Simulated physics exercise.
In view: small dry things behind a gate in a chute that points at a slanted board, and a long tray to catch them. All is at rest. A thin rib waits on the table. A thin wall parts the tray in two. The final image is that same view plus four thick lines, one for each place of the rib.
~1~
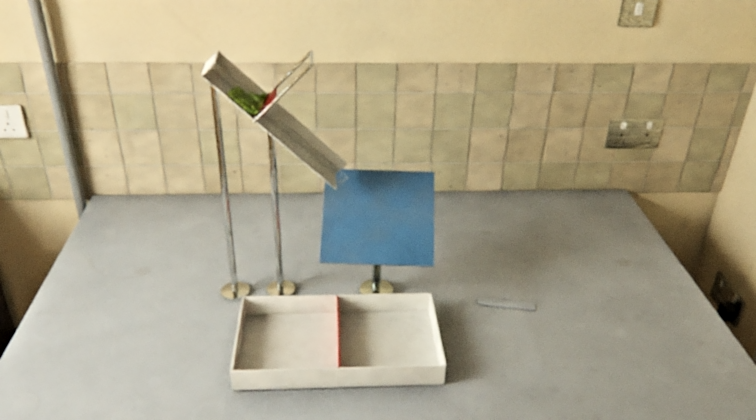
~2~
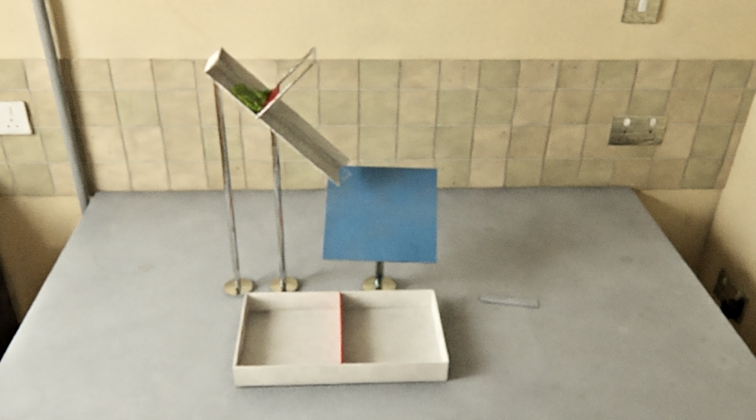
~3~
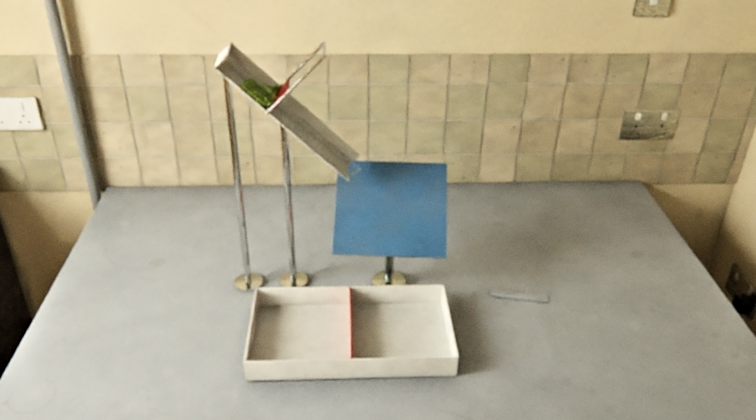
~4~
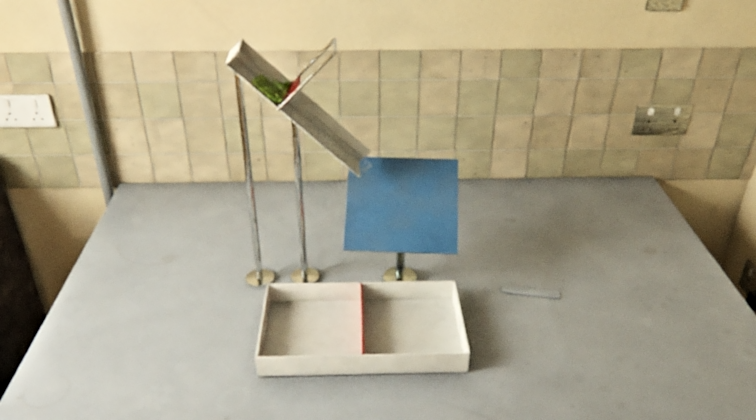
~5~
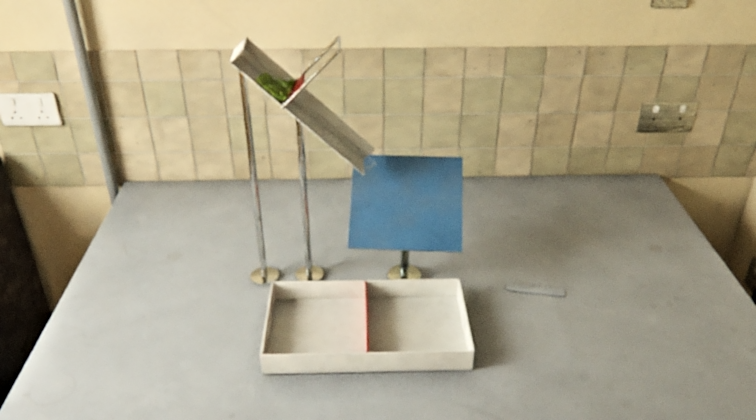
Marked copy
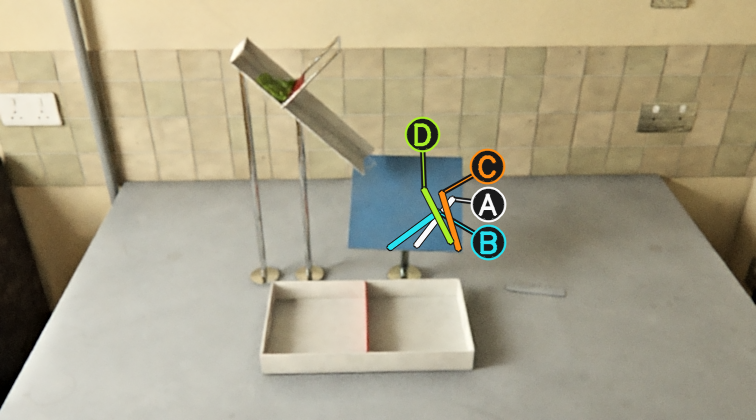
White divided tray resting on a grey table below a sloping chute and blue board, the view drifting slightly, nothing else moving.
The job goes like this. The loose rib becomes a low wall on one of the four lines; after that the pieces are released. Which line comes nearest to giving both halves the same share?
Go for B.
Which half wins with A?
Right.
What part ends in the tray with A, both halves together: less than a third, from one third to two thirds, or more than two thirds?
Line A gives more than two thirds.
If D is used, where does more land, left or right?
More lands on the right.
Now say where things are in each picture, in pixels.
In the first picture, load behind the gate at (252, 100), dried peas; lip of the chute at (335, 182), sloping fairly steeply.
In the second picture, middle of the board at (381, 212), tilted fairly steeply; middle of its low edge at (379, 261); of its high edge at (383, 167).
In the third picture, front corners of the tray at (244, 362) and (458, 357); front end of its middle wall at (352, 359); gate still shut at (285, 88).
In the fourth picture, middle of the load at (276, 88); lip at (359, 169).
In the fifth picture, middle of the load at (280, 86); lip at (363, 167).
On the marked copy, line A from (452, 199) to (416, 244); line B from (438, 212) to (390, 247); line C from (441, 193) to (458, 248); line D from (424, 190) to (450, 241).
With A, of what is caught, a small part in the left half, nearly all in the right.
With B, of what is caught, about two thirds in the left half, about a third in the right.
With C, of what is caught, none in the left half, all in the right.
With D, of what is caught, none in the left half, all in the right.
